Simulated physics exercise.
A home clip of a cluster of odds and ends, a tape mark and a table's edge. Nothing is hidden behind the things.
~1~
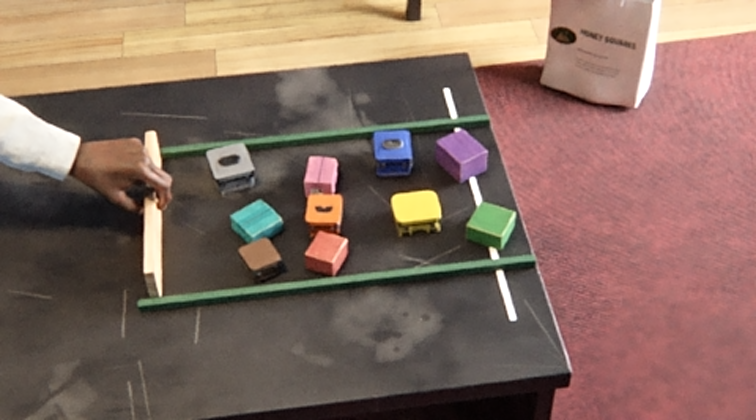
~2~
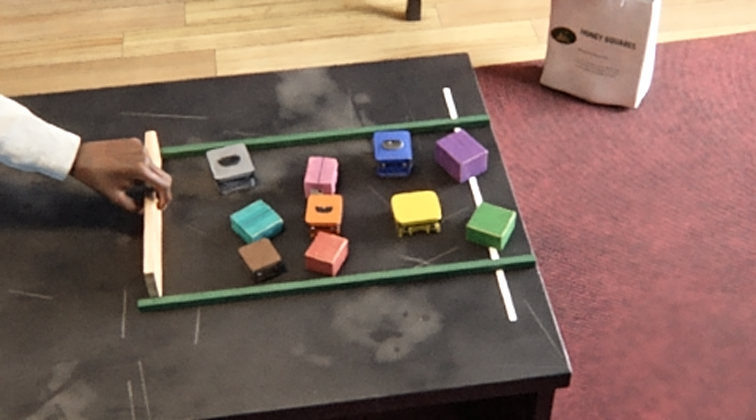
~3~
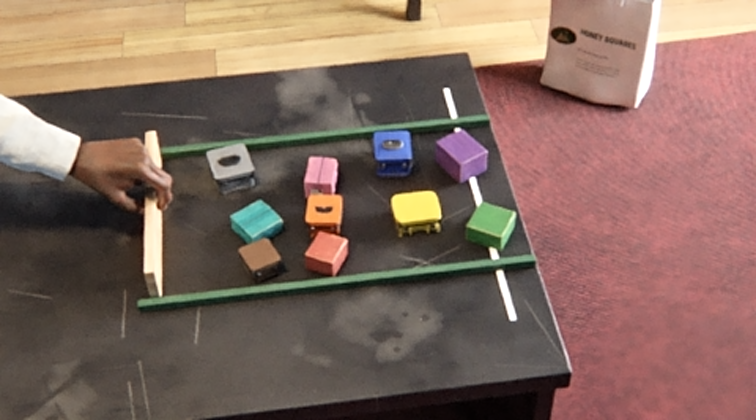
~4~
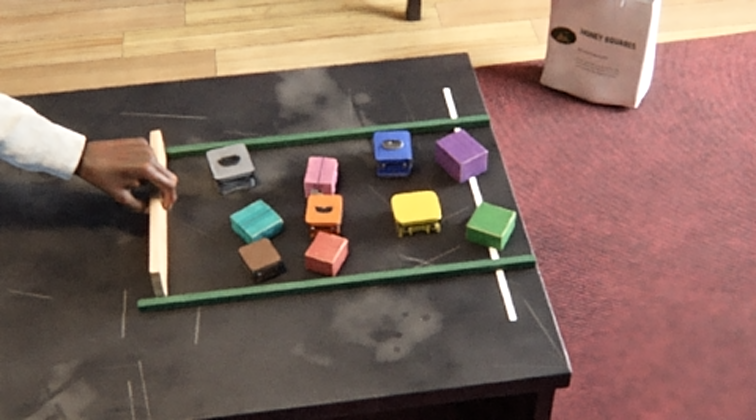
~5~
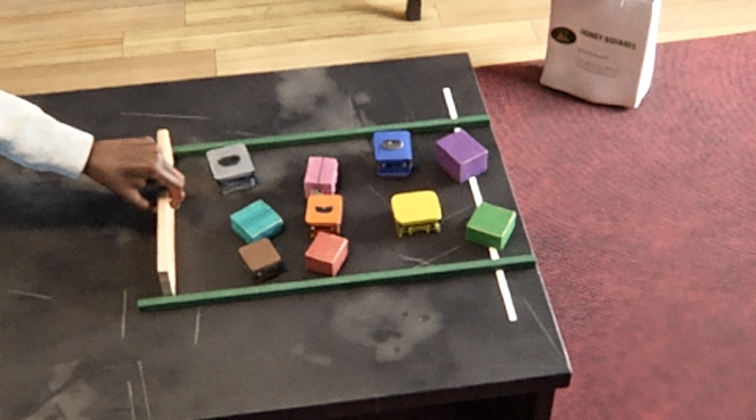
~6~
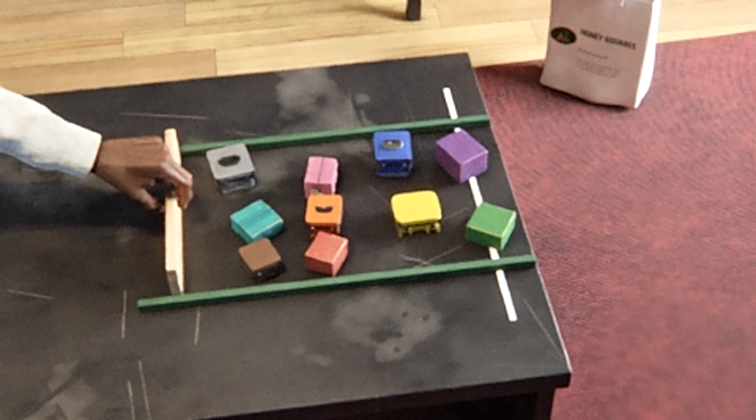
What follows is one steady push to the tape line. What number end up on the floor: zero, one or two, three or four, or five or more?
Outcome: The number that fall off is five or more.
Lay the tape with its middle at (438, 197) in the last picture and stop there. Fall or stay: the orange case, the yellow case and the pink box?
The orange case holds on; the yellow case comes down; the pink box stays on.
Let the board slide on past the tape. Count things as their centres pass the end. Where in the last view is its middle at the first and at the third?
About (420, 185), then (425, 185).
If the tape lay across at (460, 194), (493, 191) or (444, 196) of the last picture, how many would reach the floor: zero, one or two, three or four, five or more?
The falls would be three to four; 5 or more; three to four.
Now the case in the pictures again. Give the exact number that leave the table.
Fallen: 7.
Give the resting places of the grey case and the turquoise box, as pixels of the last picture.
Near (484, 145) and (499, 203).
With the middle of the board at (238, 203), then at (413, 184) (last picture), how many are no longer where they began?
By then 3, and 10.
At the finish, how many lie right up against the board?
It touches 3.
Soon after, none off yet; green block at rest near (491, 226); purple block at rest near (461, 156); yellow case at rest near (416, 214).
In the end, the number that fall off is five or more; gone, red block, orange case, pink box, blue case, yellow case, purple block and green block.
